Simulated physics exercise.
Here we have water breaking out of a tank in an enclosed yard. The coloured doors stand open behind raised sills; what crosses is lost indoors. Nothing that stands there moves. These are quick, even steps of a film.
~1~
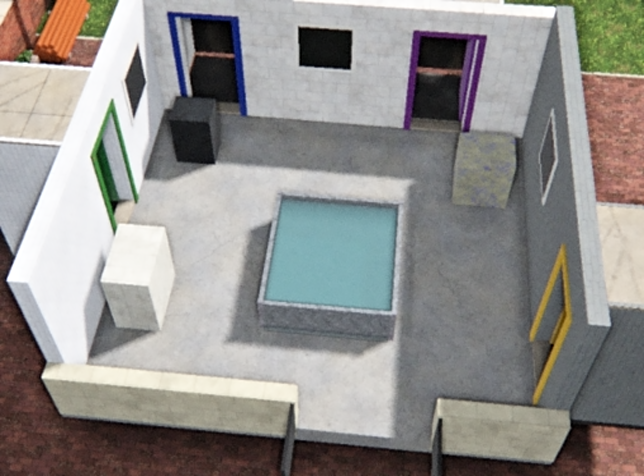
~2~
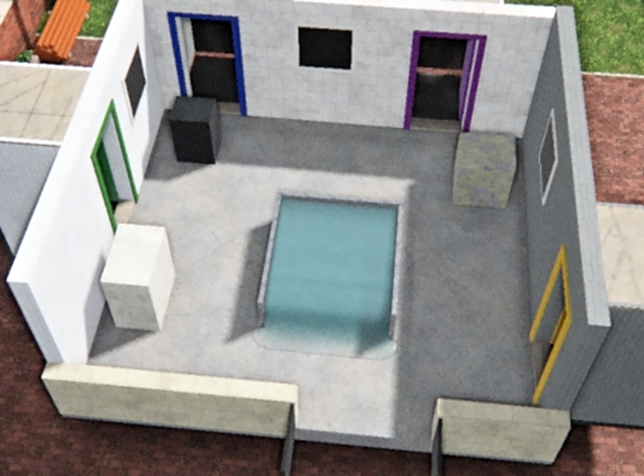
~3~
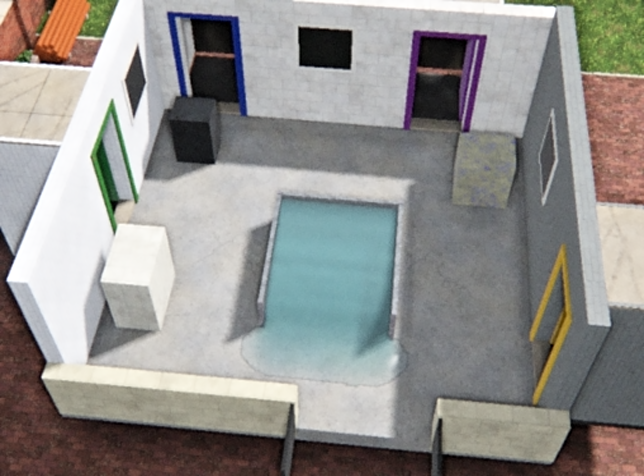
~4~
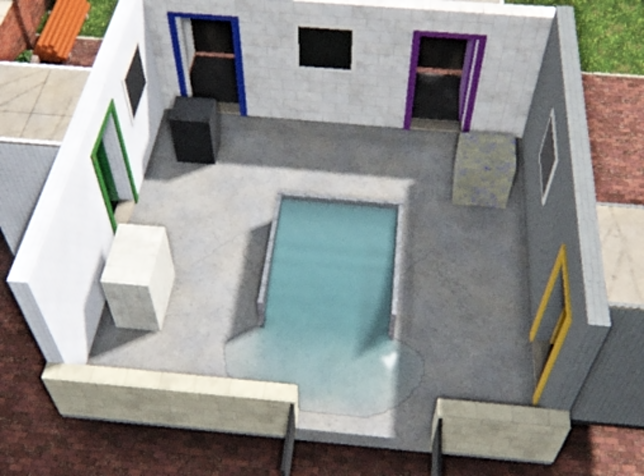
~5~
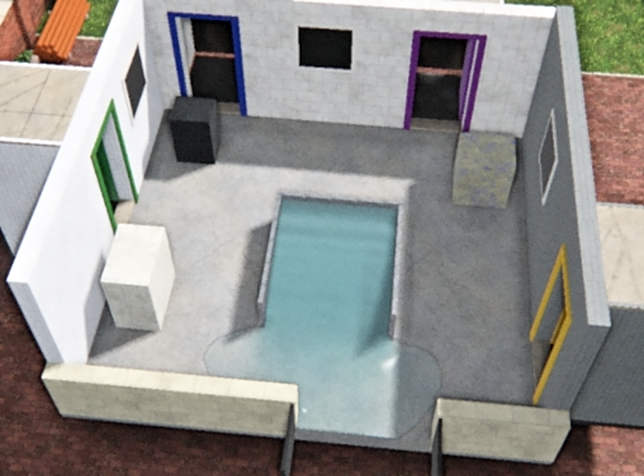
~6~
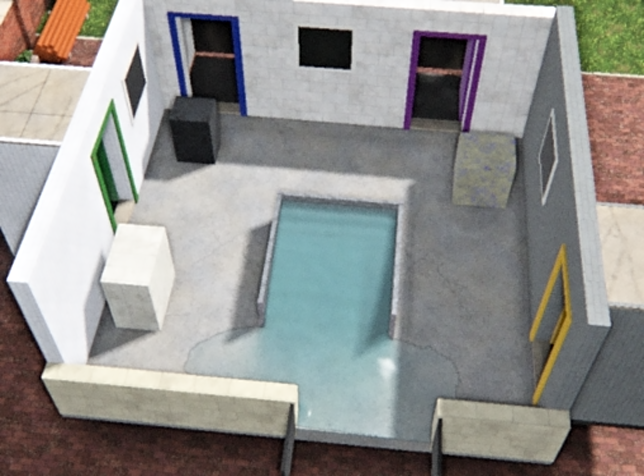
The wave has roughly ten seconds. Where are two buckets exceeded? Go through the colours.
In the end: The green door admits no more than that; the purple door admits no more than that; the yellow door admits no more than that; the blue door admits no more than that.
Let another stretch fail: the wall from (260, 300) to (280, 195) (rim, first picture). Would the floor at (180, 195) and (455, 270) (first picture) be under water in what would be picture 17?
As listed: Under water, free of water.
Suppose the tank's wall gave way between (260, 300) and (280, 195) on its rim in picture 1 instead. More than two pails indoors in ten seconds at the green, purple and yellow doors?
Then: Green floods; purple is under; yellow goes over.
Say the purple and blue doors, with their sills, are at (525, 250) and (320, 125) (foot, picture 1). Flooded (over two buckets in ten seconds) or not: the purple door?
One by one: The purple one stays under.
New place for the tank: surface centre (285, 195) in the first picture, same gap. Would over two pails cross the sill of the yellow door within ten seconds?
Yellow goes over.
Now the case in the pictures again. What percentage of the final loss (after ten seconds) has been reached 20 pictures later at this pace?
Roughly 75 per cent.
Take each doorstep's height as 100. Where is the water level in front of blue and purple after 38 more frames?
About 60 and 0 per cent.
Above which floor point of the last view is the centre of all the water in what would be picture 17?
Near (305, 328).
A moment on, water covers 20 % of the floor; the green door not reached, the purple door not reached, the yellow door not reached, the blue door not reached.
Next, water covers 25 % of the floor; the green door not reached, the purple door not reached, the yellow door not reached, the blue door not reached.
Then, water covers 35 % of the floor; the green door wet at the sill, nothing in, the purple door not reached, the yellow door wet at the sill, nothing in, the blue door not reached.
Later, water covers 55 % of the floor; the green door wet at the sill, nothing in, the purple door not reached, the yellow door wet at the sill, nothing in, the blue door wet at the sill, nothing in.
In the end, water covers 85 % of the floor; the green door wet at the sill, nothing in, the purple door wet at the sill, nothing in, the yellow door wet at the sill, nothing in, the blue door wet at the sill, nothing in.
